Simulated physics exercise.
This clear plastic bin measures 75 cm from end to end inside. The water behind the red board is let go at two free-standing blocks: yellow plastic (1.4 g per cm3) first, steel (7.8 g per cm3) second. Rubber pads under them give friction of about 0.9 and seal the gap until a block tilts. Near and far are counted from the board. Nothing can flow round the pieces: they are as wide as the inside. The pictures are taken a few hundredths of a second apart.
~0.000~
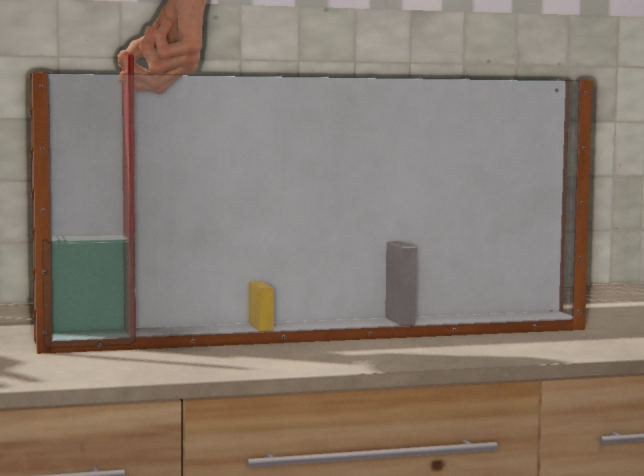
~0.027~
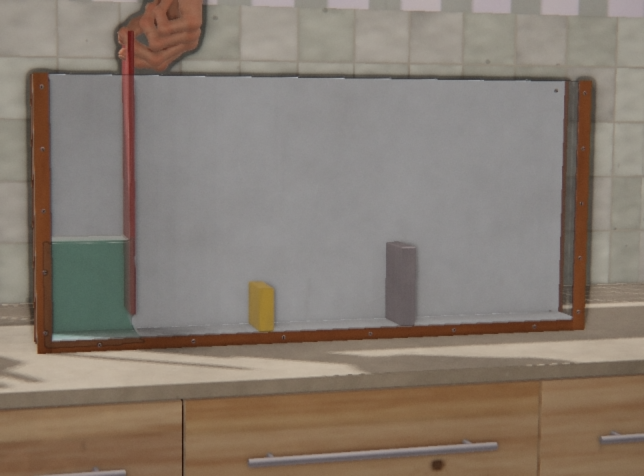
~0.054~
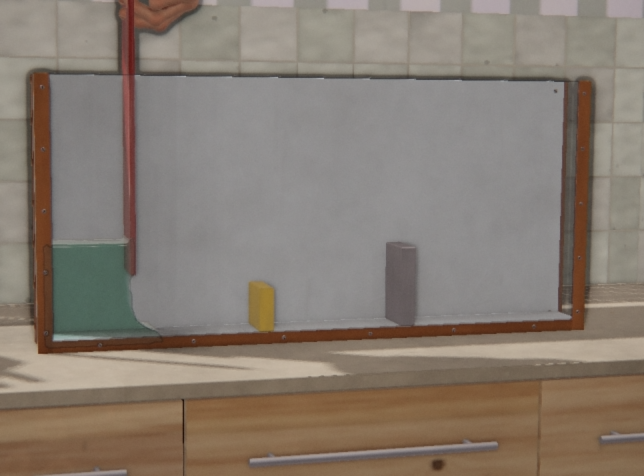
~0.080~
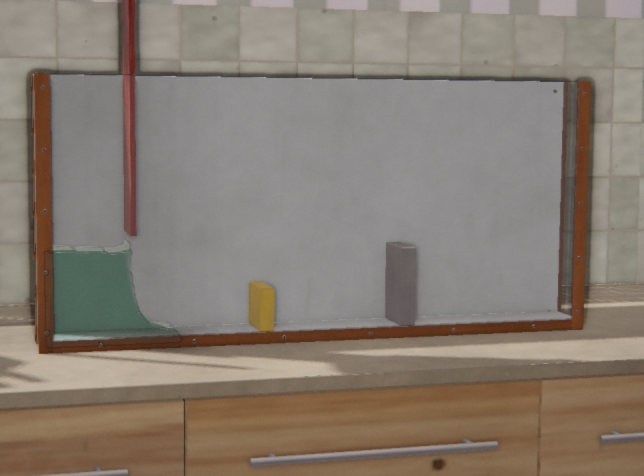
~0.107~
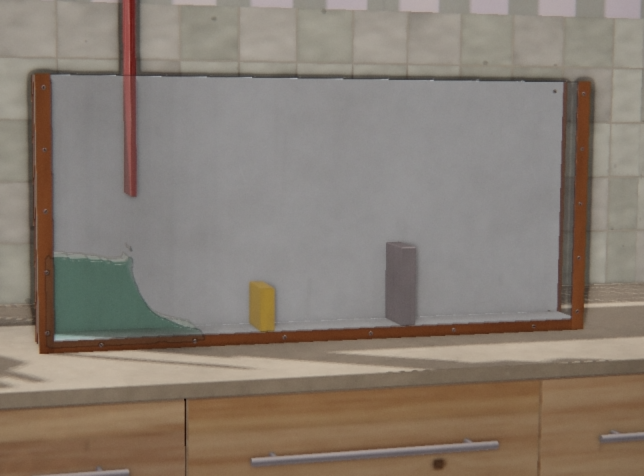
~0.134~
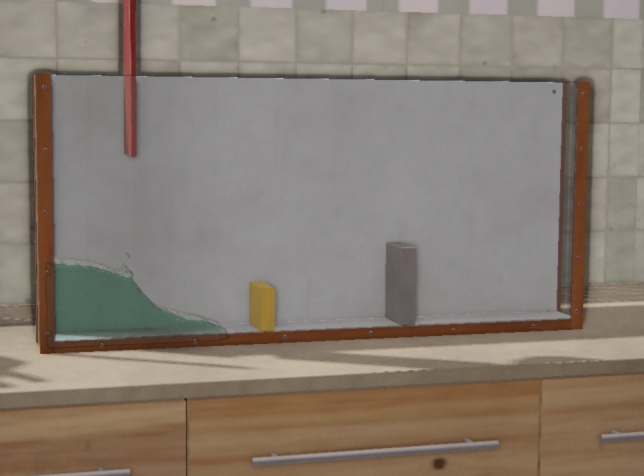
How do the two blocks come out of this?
The near block is knocked flat and the far block keeps standing.
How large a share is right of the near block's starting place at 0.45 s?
Some 46 per cent.
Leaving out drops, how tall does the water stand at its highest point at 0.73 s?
Roughly 7.5 cm up.
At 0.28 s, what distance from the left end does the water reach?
Roughly 34 cm out.
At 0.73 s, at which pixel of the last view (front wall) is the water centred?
Around (289, 313).
By 0.28 s the front has run 33 cm from the left wall, the near block leans 34° and the far block is upright.
By 0.45 s the near block lies flat and the far block is upright.
By 0.73 s the near block lies flat and the far block is upright.
At rest the near block lies flat and the far block is upright; 0 per cent of the water is past where the far block first stood.
